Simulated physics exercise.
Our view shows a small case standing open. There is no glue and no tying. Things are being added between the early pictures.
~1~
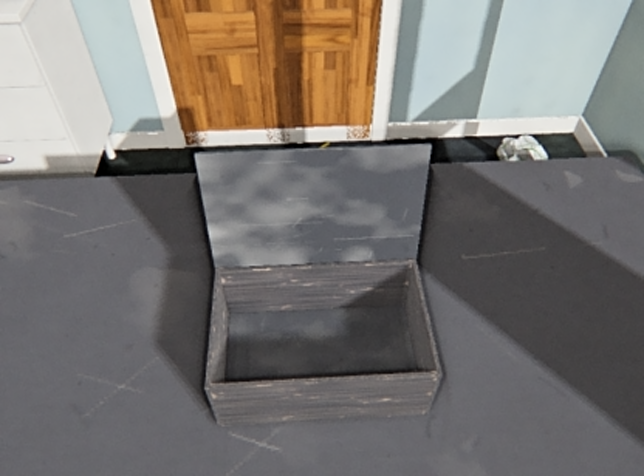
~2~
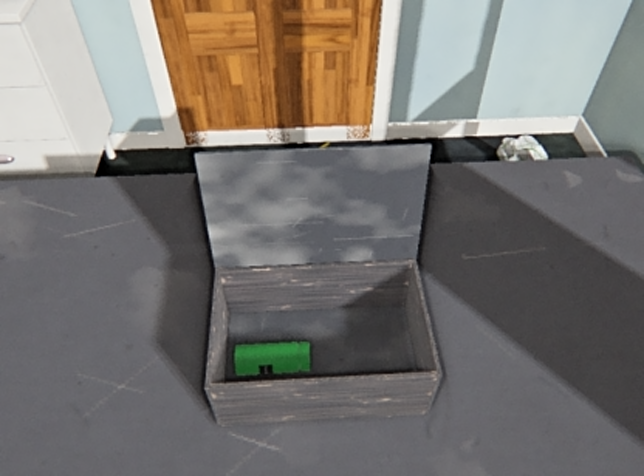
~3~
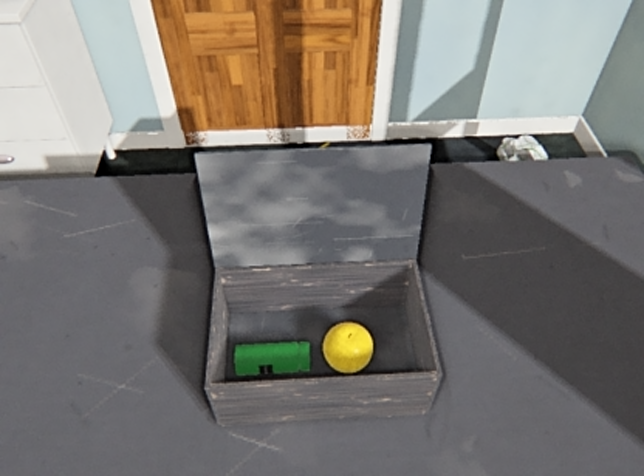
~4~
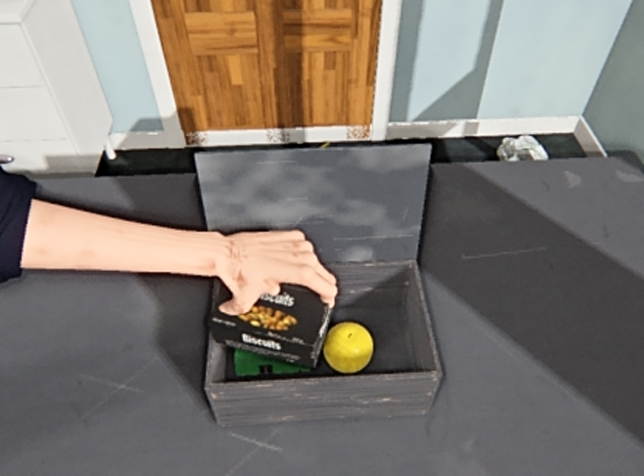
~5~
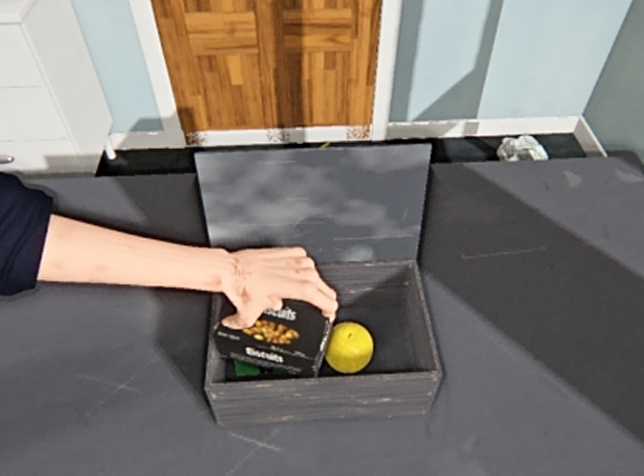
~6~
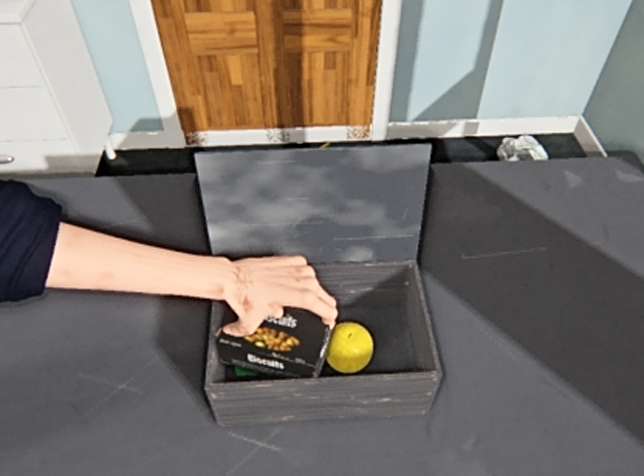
A hand lowers a black biscuit packet into the left side of a small open grey case on a dark, scratched surface, seen from above by a still camera, with wooden doors behind. Before this, a green block appears at the case's left, then a yellow apple to its right. The arm reaches in from the left, and the gripped packet sinks slightly over the green block.
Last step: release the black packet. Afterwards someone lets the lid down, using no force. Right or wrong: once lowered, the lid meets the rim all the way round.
Right.
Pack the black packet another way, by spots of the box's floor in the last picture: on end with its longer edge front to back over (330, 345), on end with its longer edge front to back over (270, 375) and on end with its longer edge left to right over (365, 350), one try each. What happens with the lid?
With the first placement the lid ends up closed; with the second, it remains open; with the third, it remains open.
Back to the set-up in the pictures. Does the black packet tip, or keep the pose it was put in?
Once everything settles, it ends up at a slant.
Then, 0.60 s on from there, black packet turned 60° from how it was put near (283, 324); yellow apple shifted a little.
Then, 1.30 s on from there, lid 81° above the rim; black packet on its side near (285, 307); yellow apple shifted about its own width; green shaker shifted a little.
Then, 1.70 s on from there, lid 45° above the rim; black packet on its side near (285, 307); yellow apple shifted about its own width; green shaker shifted a little.
Then, 1.90 s on from there, lid 17° above the rim; black packet on its side near (285, 307); yellow apple shifted about its own width; green shaker shifted a little.
In the end, lid shut; toppled in the box, black packet; moved from the start, yellow apple; green shaker unmoved. At the end, from the last picture's camera, black packet near (285, 307).
